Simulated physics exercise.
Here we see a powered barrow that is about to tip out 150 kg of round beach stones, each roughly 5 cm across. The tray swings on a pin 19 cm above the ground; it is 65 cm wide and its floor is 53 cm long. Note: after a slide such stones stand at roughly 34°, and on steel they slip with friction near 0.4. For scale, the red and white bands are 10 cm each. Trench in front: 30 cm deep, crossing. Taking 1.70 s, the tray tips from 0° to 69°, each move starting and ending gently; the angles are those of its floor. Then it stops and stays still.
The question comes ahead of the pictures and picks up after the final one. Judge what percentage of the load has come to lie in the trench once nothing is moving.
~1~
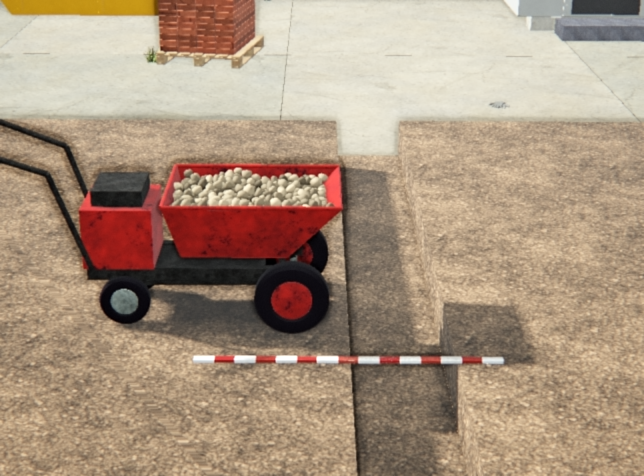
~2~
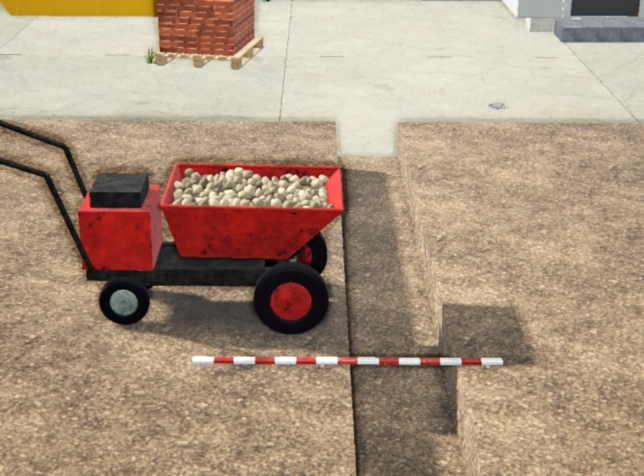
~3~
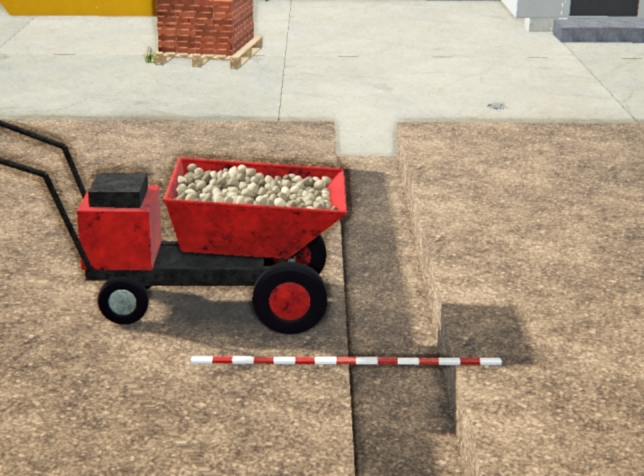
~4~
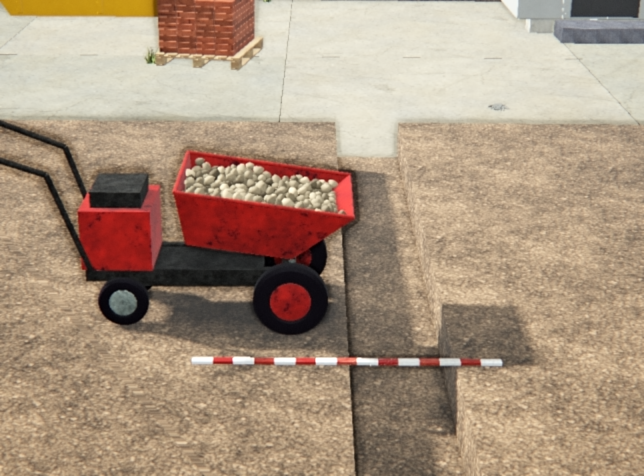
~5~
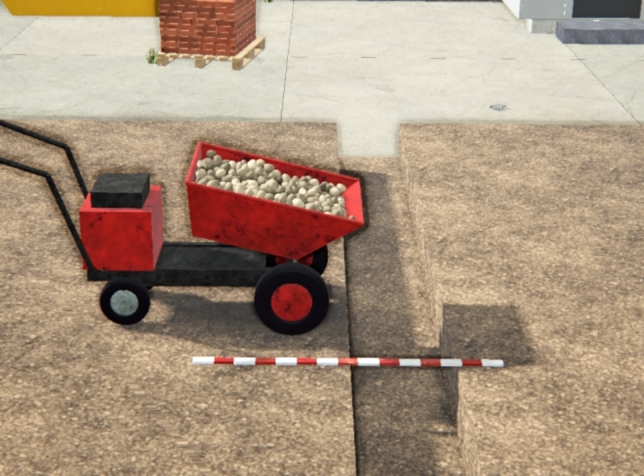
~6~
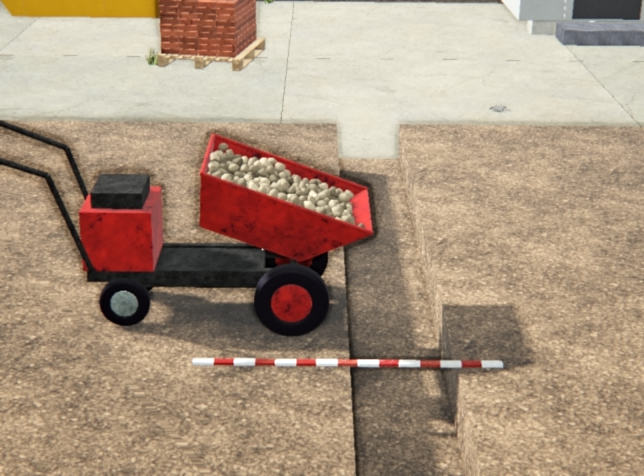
Roughly 79 in every hundred.
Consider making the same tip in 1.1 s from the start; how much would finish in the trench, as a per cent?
Then roughly 75 percent.
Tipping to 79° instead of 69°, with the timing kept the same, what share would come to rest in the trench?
Roughly 90 per cent would end in the trench.
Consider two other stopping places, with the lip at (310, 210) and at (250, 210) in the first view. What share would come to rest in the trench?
That gives roughly 100 per cent and roughly 80 per cent.
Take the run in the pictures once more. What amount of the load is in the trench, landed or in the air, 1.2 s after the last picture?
At that moment: Approx. 50 %.
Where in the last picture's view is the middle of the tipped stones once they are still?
Roughly (419, 348), I'd say.
Then, 0.7 s after the last picture the floor is at 58°, 98 % in the tray, 2 % in the trench; the foremost stones are at (419, 292).
Then, 1.2 s after the last picture the floor is at 69°, 32 % in the tray, 51 % in the trench, 16 % past the trench; the foremost stones are at (526, 311).
Then, 1.6 s after the last picture the floor is at 69°, 8 % in the tray, 71 % in the trench, 21 % past the trench; the foremost stones are at (569, 302).
Then, 3.5 s after the last picture the floor is at 69°, 0 % in the tray, 79 % in the trench, 21 % past the trench; the foremost stones are at (586, 303).
